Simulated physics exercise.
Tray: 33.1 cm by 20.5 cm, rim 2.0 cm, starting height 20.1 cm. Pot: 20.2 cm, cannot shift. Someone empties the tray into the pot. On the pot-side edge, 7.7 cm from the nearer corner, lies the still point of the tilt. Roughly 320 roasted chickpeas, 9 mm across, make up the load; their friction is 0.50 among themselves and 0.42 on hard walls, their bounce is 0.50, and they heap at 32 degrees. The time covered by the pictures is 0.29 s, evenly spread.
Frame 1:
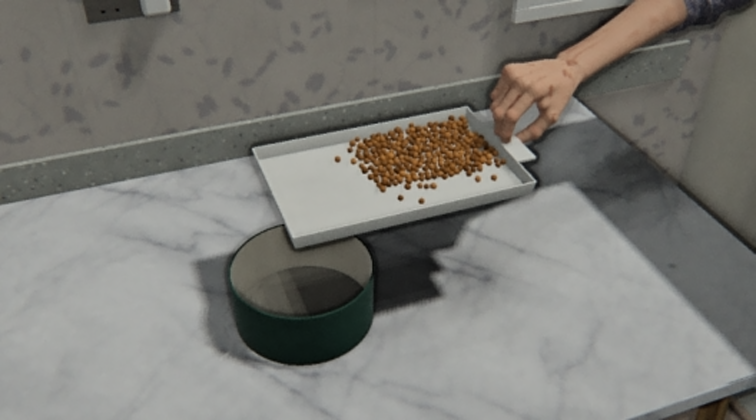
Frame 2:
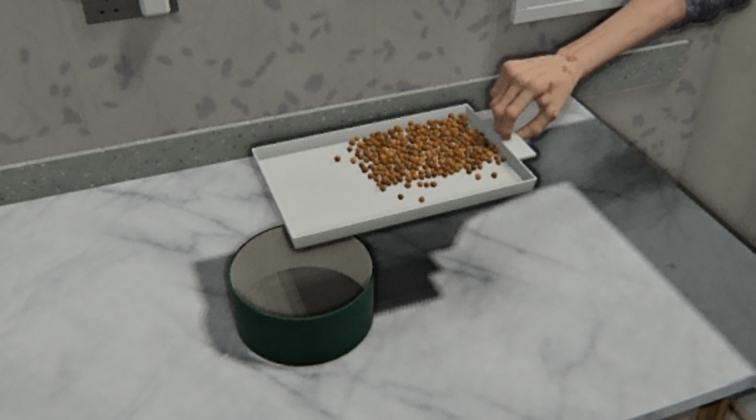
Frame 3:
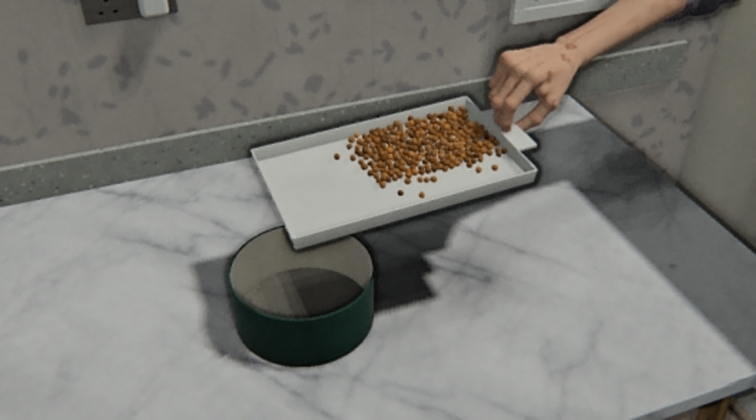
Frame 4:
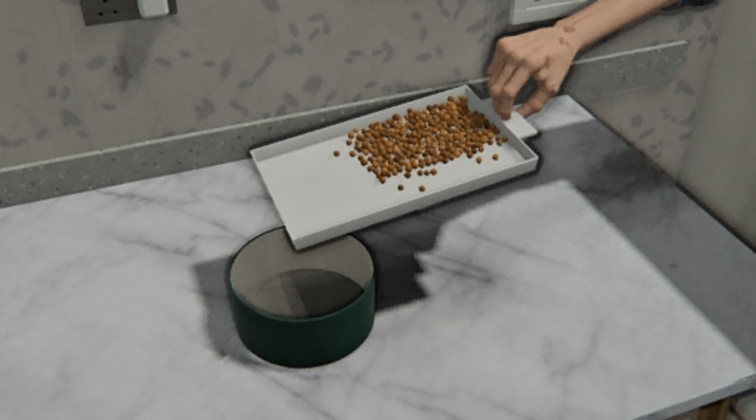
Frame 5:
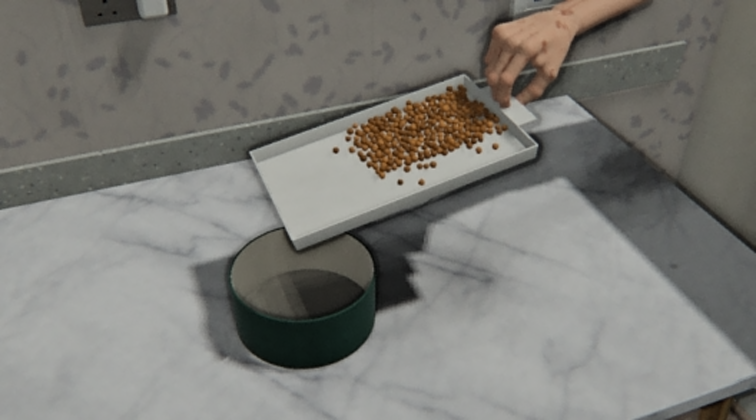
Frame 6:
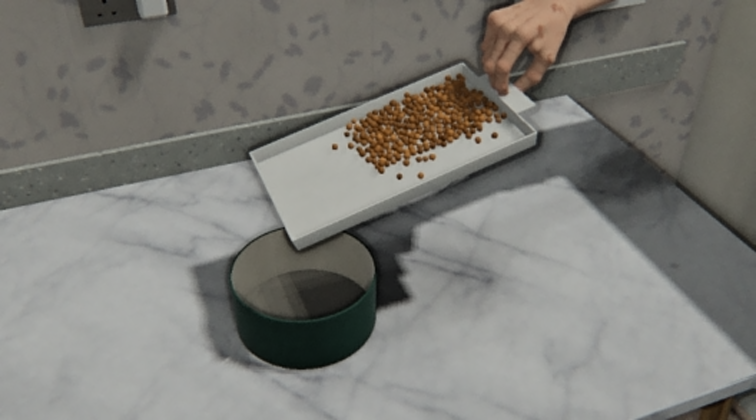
On a marble countertop, a hand gradually raising the right end of a white tray of small brown balls beside a green pot.
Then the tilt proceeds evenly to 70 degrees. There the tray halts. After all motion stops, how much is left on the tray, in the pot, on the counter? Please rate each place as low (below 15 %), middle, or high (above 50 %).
Left on the tray: High, pot: Low, counter: Middle.
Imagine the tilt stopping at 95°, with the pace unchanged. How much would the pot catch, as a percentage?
I'd expect some 40 per cent in the pot.
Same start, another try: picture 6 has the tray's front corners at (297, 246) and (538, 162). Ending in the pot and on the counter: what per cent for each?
The pot gets 0 and the counter 10.
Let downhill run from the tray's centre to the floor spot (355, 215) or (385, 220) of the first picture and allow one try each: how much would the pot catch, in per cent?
Near 10 and 5 per cent, in that order.
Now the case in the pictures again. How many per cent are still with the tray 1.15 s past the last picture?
Estimate: Near 65 in a hundred.
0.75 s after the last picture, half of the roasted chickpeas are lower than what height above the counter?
The halfway mark is near 22 cm.
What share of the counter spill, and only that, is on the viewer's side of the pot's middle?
About 20 percent of the spill.
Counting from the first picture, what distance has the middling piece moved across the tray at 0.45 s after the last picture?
It has moved some 10 cm from its start.
Then, 0.45 s after the last picture, tilt 41 degrees; the tray holds 100 %, the pot 0 %.
Then, 0.75 s after the last picture, tilt 58 degrees; the tray holds 80 %, the pot 0 %.
Then, 1.15 s after the last picture, tilt 70 degrees; the tray holds 65 %, the pot 5 %.
In the end, tray 65 %, pot 10 %, counter 25 %.
